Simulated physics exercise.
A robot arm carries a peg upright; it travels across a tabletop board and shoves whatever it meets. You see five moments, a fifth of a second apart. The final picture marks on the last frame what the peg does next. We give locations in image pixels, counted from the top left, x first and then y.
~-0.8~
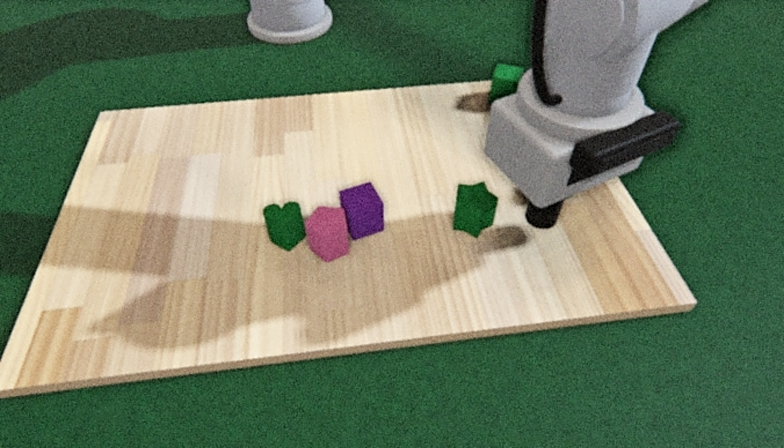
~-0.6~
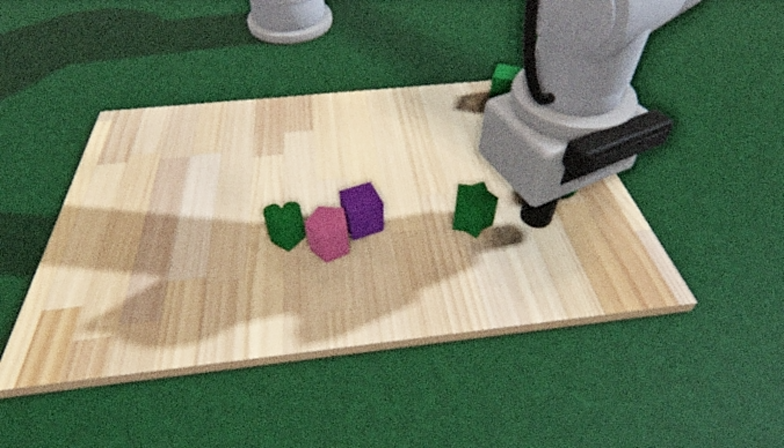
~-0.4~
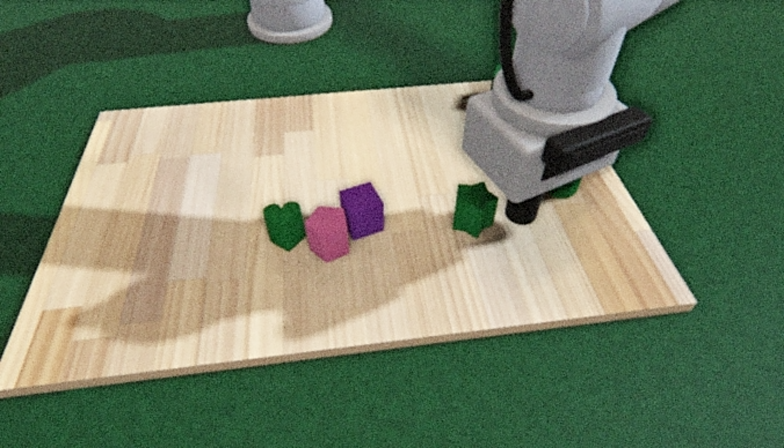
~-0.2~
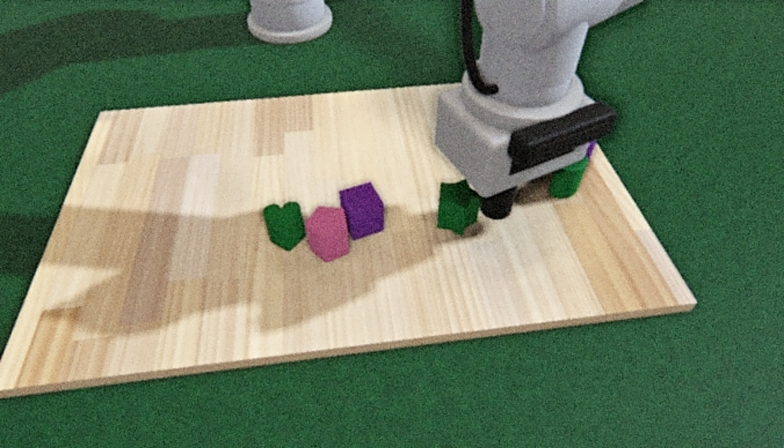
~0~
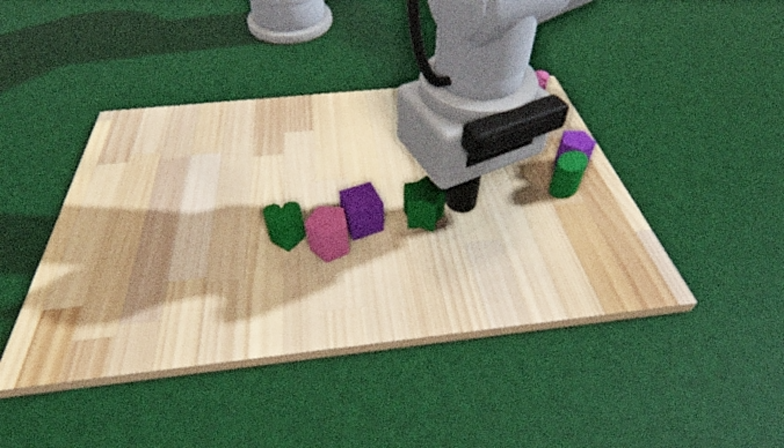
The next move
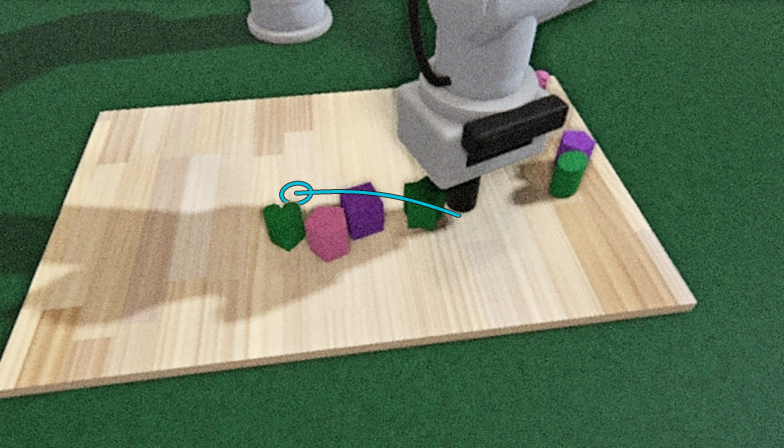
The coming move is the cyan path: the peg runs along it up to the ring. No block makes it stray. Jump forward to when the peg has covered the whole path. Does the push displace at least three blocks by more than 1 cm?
Going by the path, yes.
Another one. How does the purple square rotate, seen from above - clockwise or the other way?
Answer: Against the clock.
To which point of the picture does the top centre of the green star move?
Put as a pixel place, it's (353, 184).
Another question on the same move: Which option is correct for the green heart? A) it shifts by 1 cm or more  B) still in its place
I choose B.
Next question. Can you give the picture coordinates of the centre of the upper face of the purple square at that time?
It will end up at (340, 212).
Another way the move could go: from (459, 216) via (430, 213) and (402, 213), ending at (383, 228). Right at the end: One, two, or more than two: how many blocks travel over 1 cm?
I expect three or more blocks to move.
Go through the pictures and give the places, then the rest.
The first picture shows peg tip at (541, 218); block tops, green heart at (282, 211); pink five-sided block at (327, 219); purple square at (361, 196); green star at (476, 195).
The second picture shows peg at (536, 217); blocks unchanged.
The third picture shows peg at (520, 214); blocks unchanged.
The fourth picture shows peg at (495, 209); green star at (459, 192).
The fifth picture shows peg at (461, 202); green heart at (282, 211); pink five-sided block at (327, 219); purple square at (361, 196); green star at (424, 190).
Path on the board, from (459, 216) through (406, 199) and (352, 192) to (296, 193).
What follows on the original path. One third of the way, peg at (405, 186); pink five-sided block at (320, 222); purple square at (354, 202), turned 15° clockwise; green star at (387, 189), turned 85° anticlockwise.
Two thirds of the way, peg at (350, 179); pink five-sided block at (310, 231), turned 25° clockwise; purple square at (340, 211), turned 25° anticlockwise; green star at (354, 185).
At the end, peg at (294, 180); green heart in place; pink five-sided block at (310, 231), turned 25° clockwise; purple square at (340, 212), turned 25° anticlockwise; green star at (353, 184), turned 135° anticlockwise.
